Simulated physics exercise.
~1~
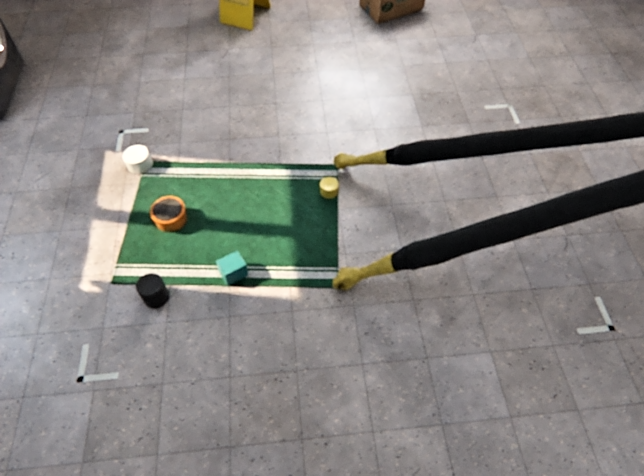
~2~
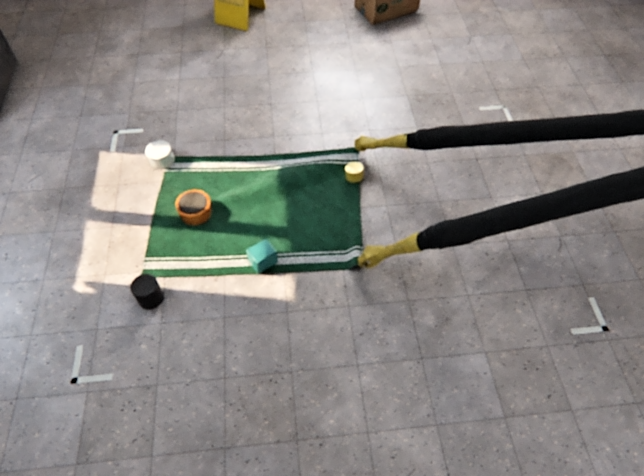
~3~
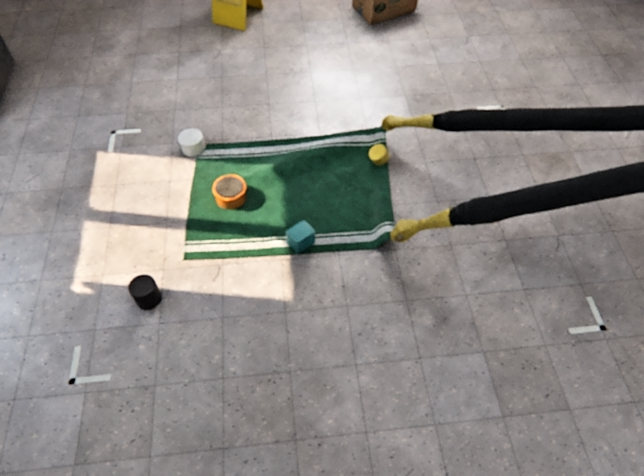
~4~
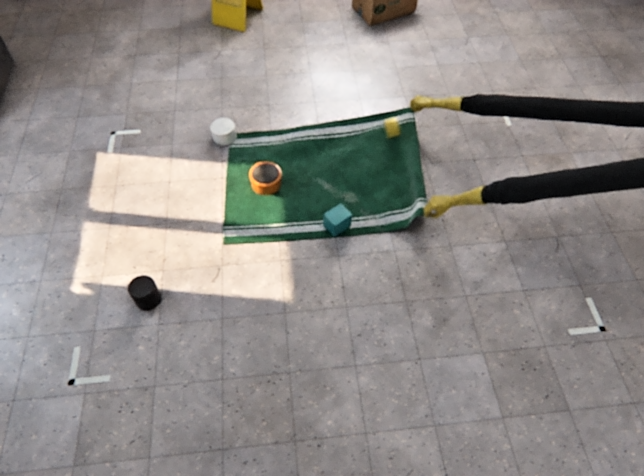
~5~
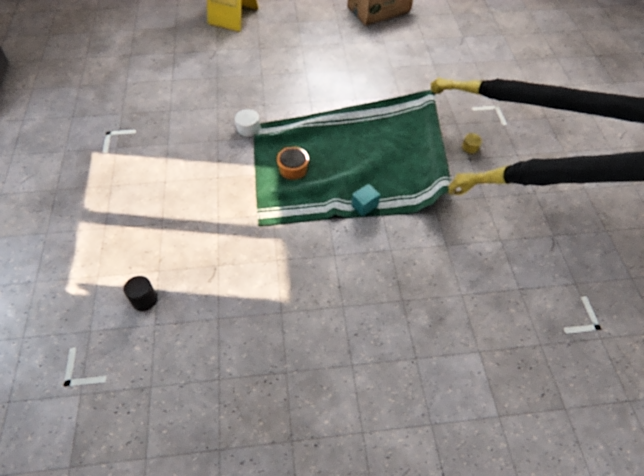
To begin with, a green rug with white stripes lies on a grey tiled floor, carrying a teal crate, a yellow tub and an orange pot, with a white tub at its far left corner and a black tub by its near edge. Two long dark arms with yellow grippers hold its right corners and drag it right and away. The crate, pot and white tub travel along, while the black tub stays behind. As the gripped end lifts, the yellow tub tips and turns. It finally lies on its side on the bare floor, right of the rug, while the crate and pot remain on the rug, far from their starting places.
